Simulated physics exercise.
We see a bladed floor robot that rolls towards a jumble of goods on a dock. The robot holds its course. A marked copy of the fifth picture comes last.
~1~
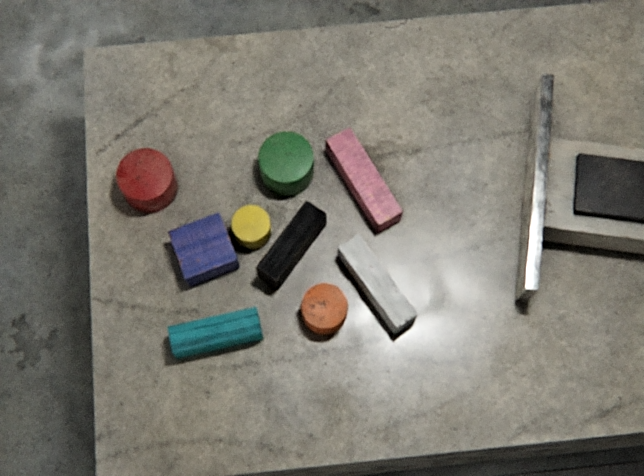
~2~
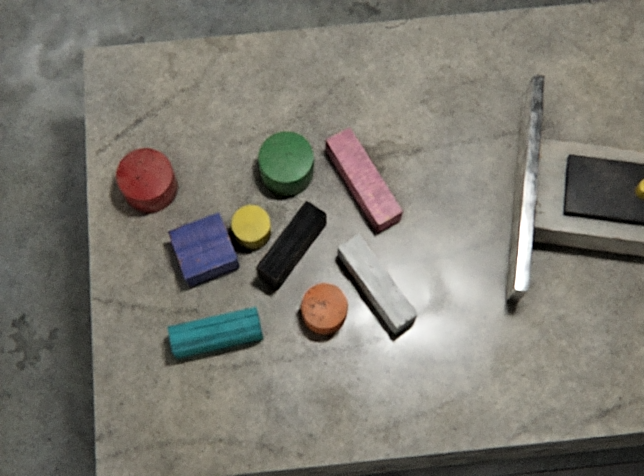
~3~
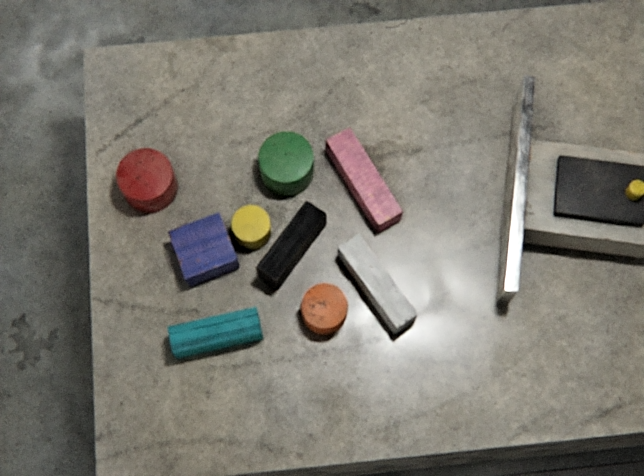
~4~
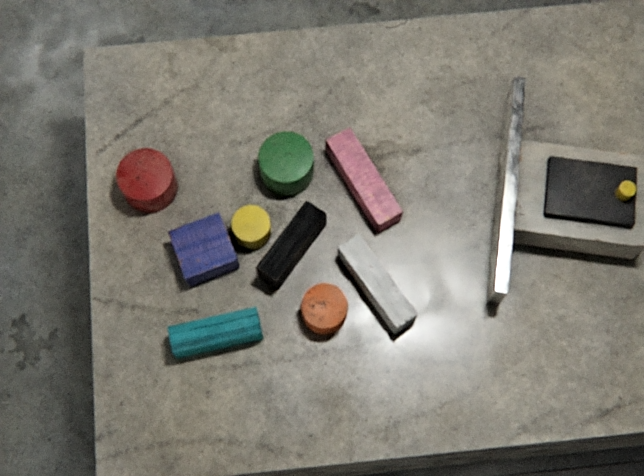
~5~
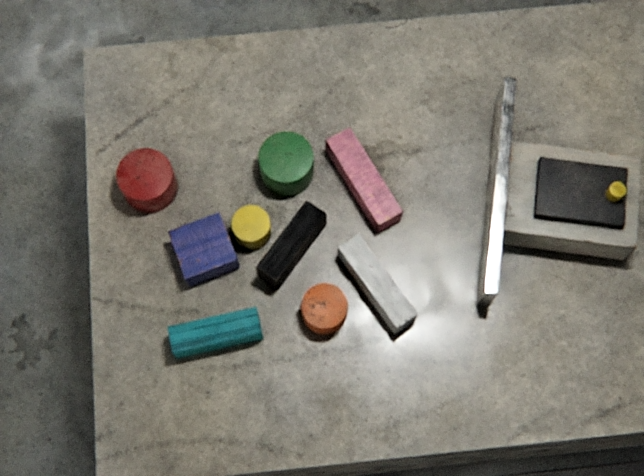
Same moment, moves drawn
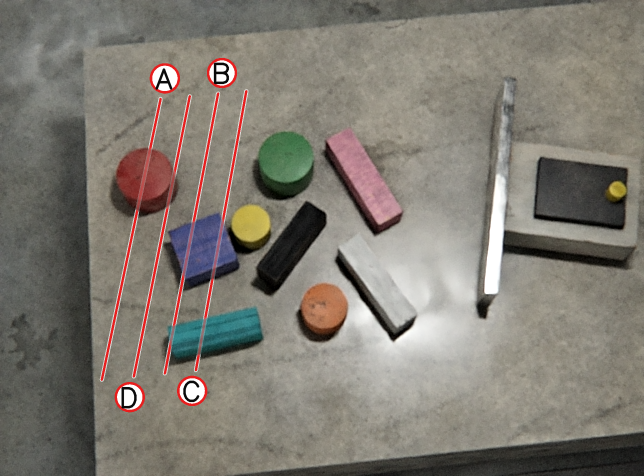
The clip opens on a dock where blocks and round canisters in several colours lie scattered at left, with a bladed robot partly in view at the right edge. The robot rolls slowly left, blade first, bringing more of its pale body and a small yellow knob into view, while the goods stay still.
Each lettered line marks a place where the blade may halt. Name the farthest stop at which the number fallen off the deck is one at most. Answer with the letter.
At B, and not beyond.
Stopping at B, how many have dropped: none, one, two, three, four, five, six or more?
In all, none.
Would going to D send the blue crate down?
By then, yes.
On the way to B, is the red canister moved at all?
Yes.
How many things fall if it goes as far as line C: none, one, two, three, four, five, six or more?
In all, none.
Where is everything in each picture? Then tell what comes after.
Black stick (292, 245); red canister (147, 181); turquoise stick (216, 333), in the first frame.
Robot (603, 188); yellow canister (252, 227), in the second frame.
Robot (594, 189); green canister (287, 164), in the third frame.
Robot (584, 190); orange canister (325, 309), in the fourth frame.
Robot (575, 191); black stick (292, 245); red canister (147, 181); turquoise stick (216, 333), in the fifth frame.
On the copy, A at (132, 233); B at (193, 227); C at (222, 224); D at (163, 230).
On B. First, robot (463, 202); orange canister (318, 309); white bar (354, 289).
Then, robot (351, 213); turquoise stick (155, 349); blue crate (178, 251).
Finally, robot (265, 221); red canister (97, 174); blue crate (103, 257); none fallen.
By contrast, A drops six; C is within the limit but short; D drops two.
